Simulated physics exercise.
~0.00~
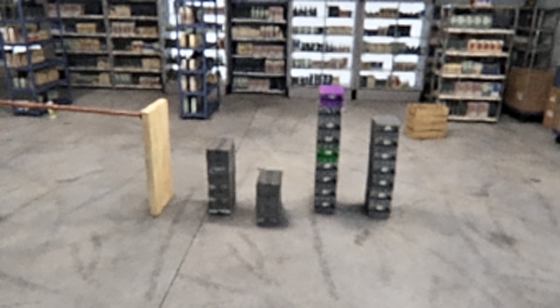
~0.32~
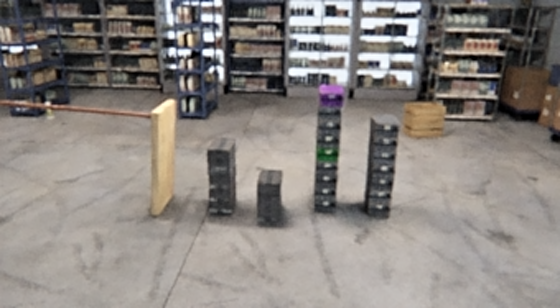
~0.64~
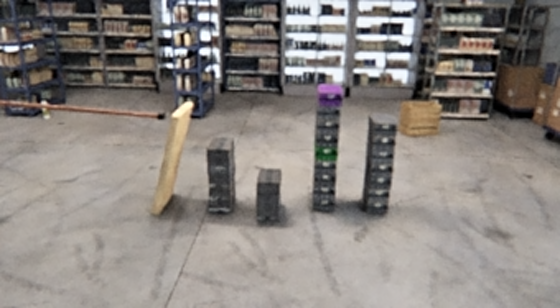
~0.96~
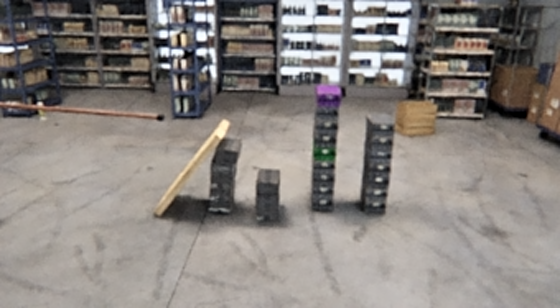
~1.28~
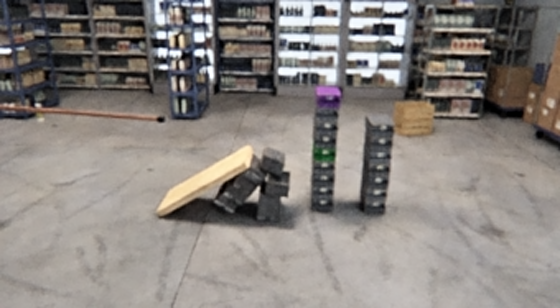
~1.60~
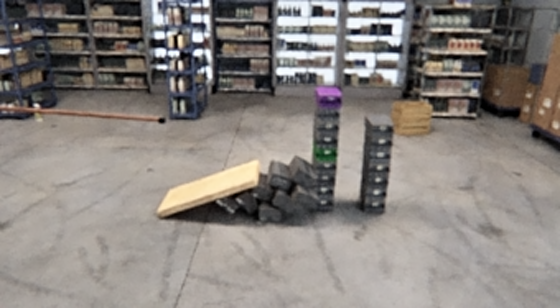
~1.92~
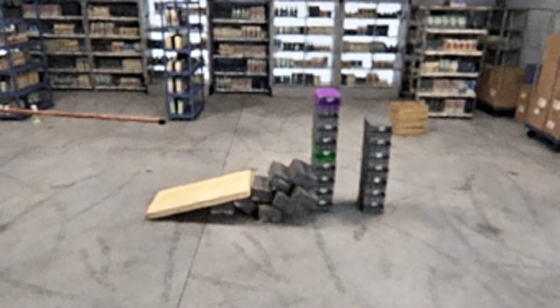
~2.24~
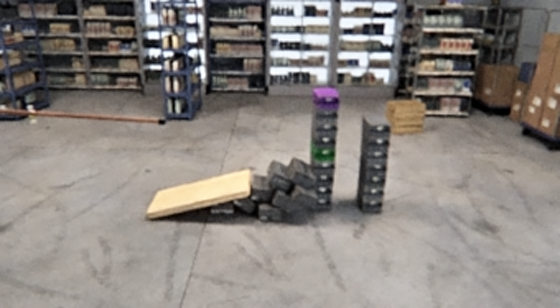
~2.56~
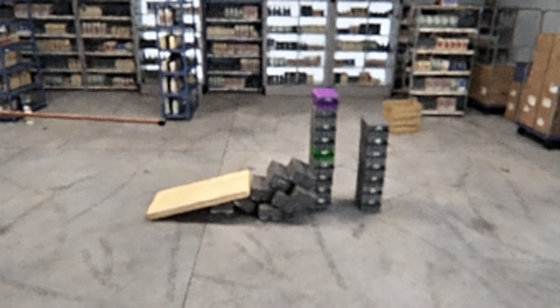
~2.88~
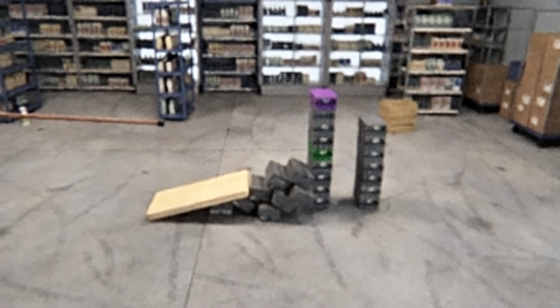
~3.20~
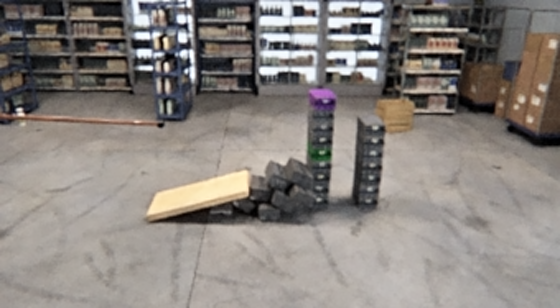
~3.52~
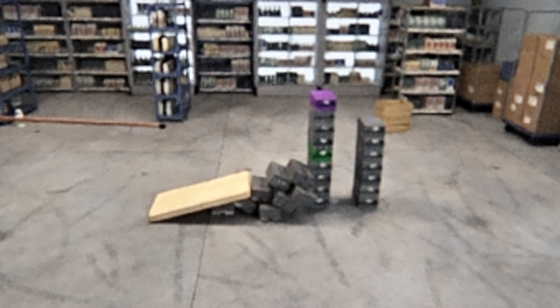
A tall purple-topped column of dark boxes, with one green box partway down, stands among three other dark stacks on the concrete floor of a warehouse, seen from the front and slightly above, with stocked shelves behind. At the left, a reddish pole reaches toward an upright pale board, which tips right and leans onto the nearest stack. That stack topples into the short one beside it, and their boxes slump together against the foot of the tall column. The board settles at a slant on the heap, while the two right-hand columns remain standing as the view drifts slightly.
